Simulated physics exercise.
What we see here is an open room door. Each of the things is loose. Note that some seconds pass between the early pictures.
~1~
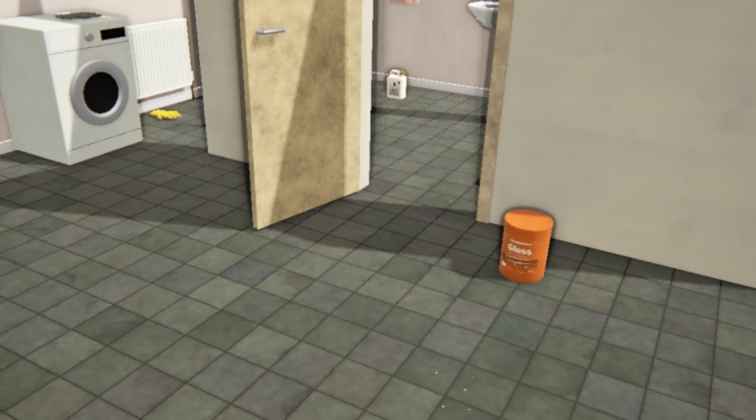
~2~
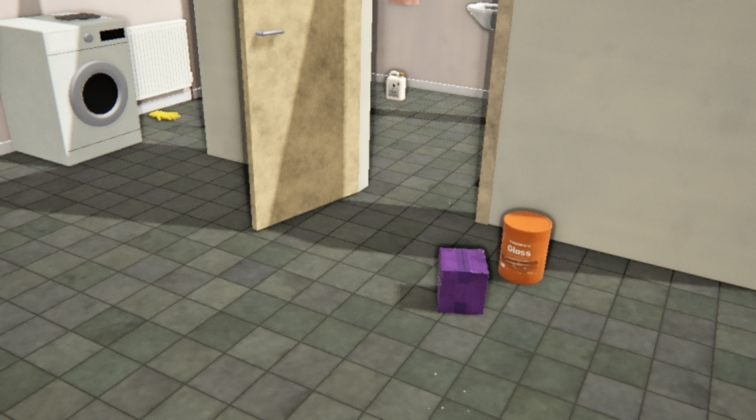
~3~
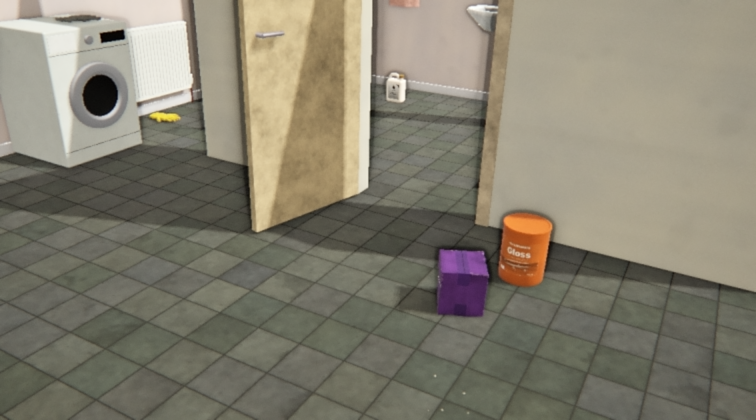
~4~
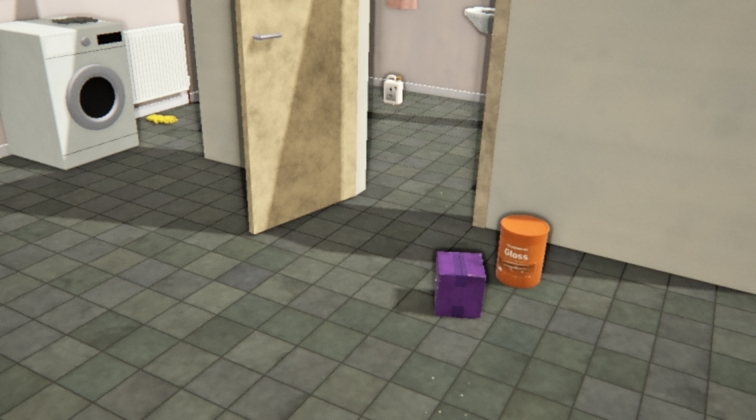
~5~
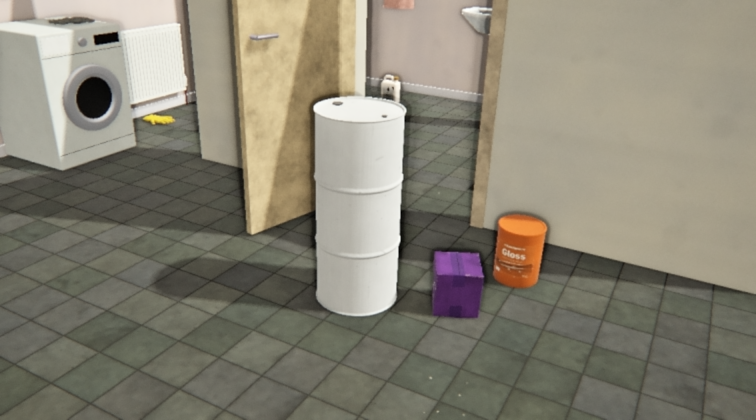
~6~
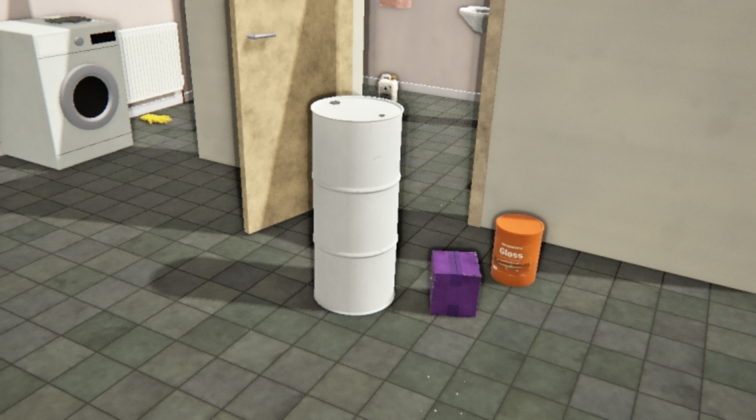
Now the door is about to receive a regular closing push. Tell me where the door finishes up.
Seems the door lines up with the frame at the end.
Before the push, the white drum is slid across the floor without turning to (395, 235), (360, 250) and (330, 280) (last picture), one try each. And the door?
First try: It gets caught partway; second try: It gets caught partway; third try: It swings home.
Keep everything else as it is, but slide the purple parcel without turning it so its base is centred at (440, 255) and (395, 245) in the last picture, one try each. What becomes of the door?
In the first case it shuts; in the second case it jams.
Then, 0.90 s past the last view, door 82° open.
Then, 1.70 s past the last view, door 49° open.
Then, 2.40 s past the last view, door 19° open.
Finally, door 0° open; all 3 still in place. Final places as the last picture's camera would see them, white drum near (356, 206).
